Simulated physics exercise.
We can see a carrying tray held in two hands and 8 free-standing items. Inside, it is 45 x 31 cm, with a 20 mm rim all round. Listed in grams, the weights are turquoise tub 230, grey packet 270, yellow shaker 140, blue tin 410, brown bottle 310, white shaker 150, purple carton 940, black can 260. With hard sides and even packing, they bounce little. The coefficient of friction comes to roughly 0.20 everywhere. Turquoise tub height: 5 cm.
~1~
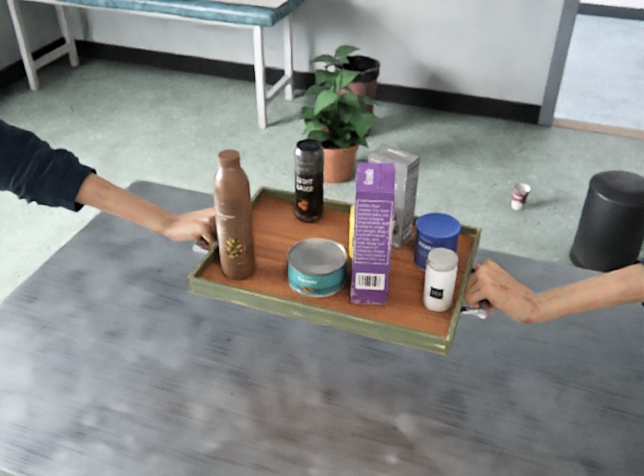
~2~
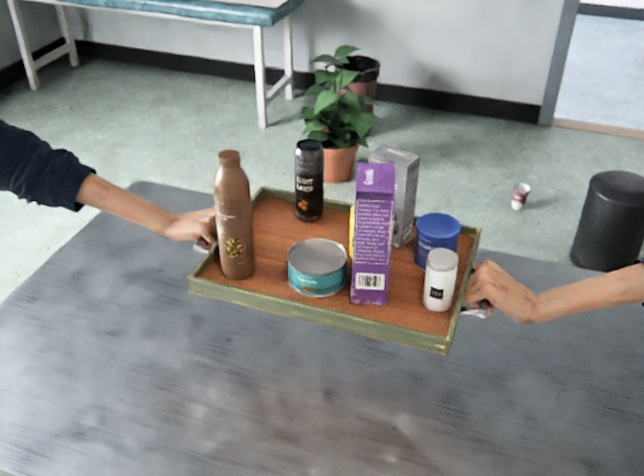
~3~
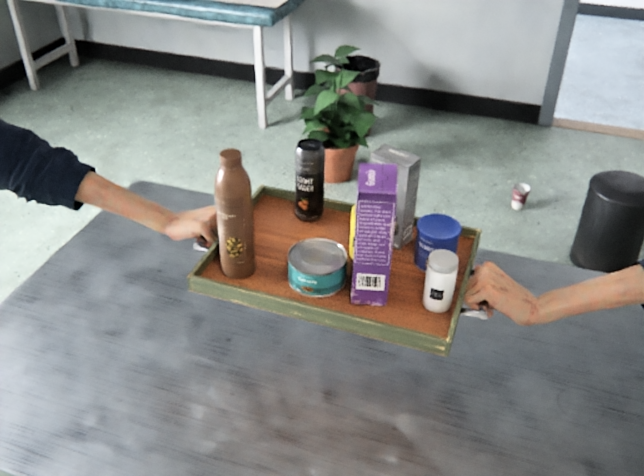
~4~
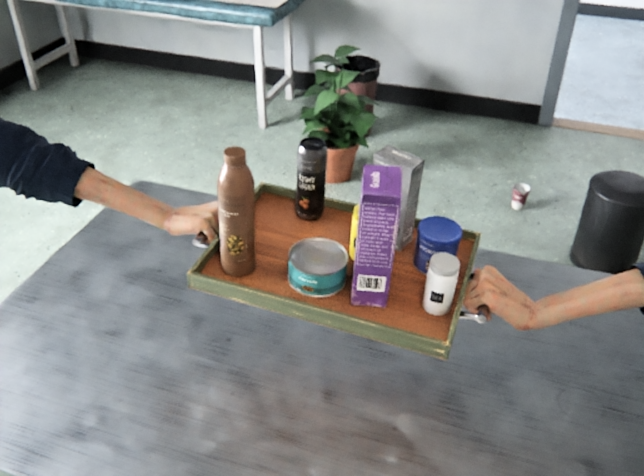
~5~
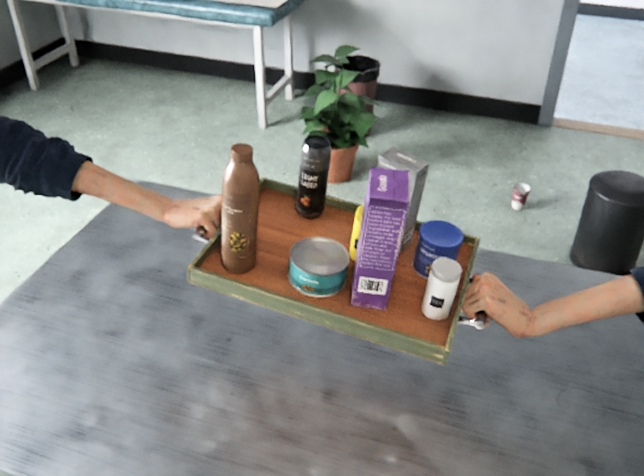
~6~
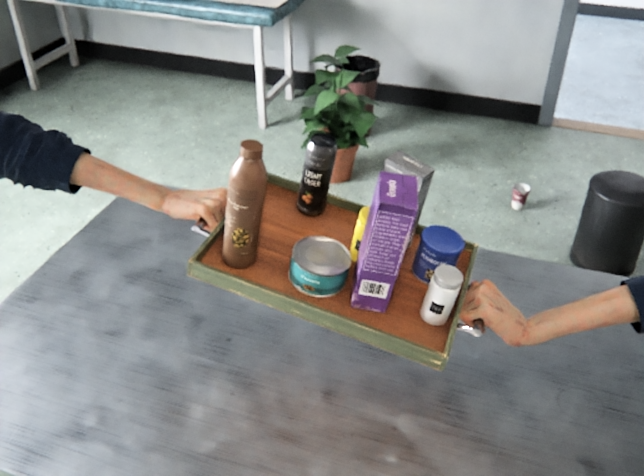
The footage shows two hands holding a wooden tray of bottles, cartons, tins and other containers above a grey table; the tray starts level, then tilts gradually down to the right, the items leaning with it.
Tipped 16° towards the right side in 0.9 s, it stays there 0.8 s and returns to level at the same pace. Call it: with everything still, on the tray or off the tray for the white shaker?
Gone.
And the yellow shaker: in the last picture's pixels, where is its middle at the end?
Close to pixel (414, 250) in the final view.
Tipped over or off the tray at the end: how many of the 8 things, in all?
All told, 5.
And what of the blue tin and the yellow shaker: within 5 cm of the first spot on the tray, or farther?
As for the blue tin, it remains where it was, and the yellow shaker winds up somewhere else.
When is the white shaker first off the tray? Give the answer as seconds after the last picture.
Answer: Near 1.1 s.
Then, 0.60 s later than the last frame, tray tilted 16°, right edge down; white shaker rocked 9° off its seat near (449, 306); purple carton rocked 8° off its seat; brown bottle 10 cm from its spot.
Then, 1.20 s later than the last frame, tray tilted 16°, right edge down; brown bottle, white shaker and purple carton now off the tray; black can rocked 23° off its seat; grey packet rocked 10° off its seat.
Then, 1.40 s later than the last frame, tray tilted 14°, right edge down; black can rocked 39° off its seat; grey packet rocked 42° off its seat; turquoise tub 19 cm from its spot.
Then, 1.80 s later than the last frame, tray tilted 4°, right edge down; grey packet now off the tray; black can rocked 54° off its seat; turquoise tub 20 cm from its spot.
When it is over, off the tray, grey packet, brown bottle, white shaker and purple carton; lying over on the tray, black can; not toppled but over 5 cm from the start, turquoise tub and yellow shaker; the last one within 5 cm of the start. In the last view, white shaker near (524, 374).
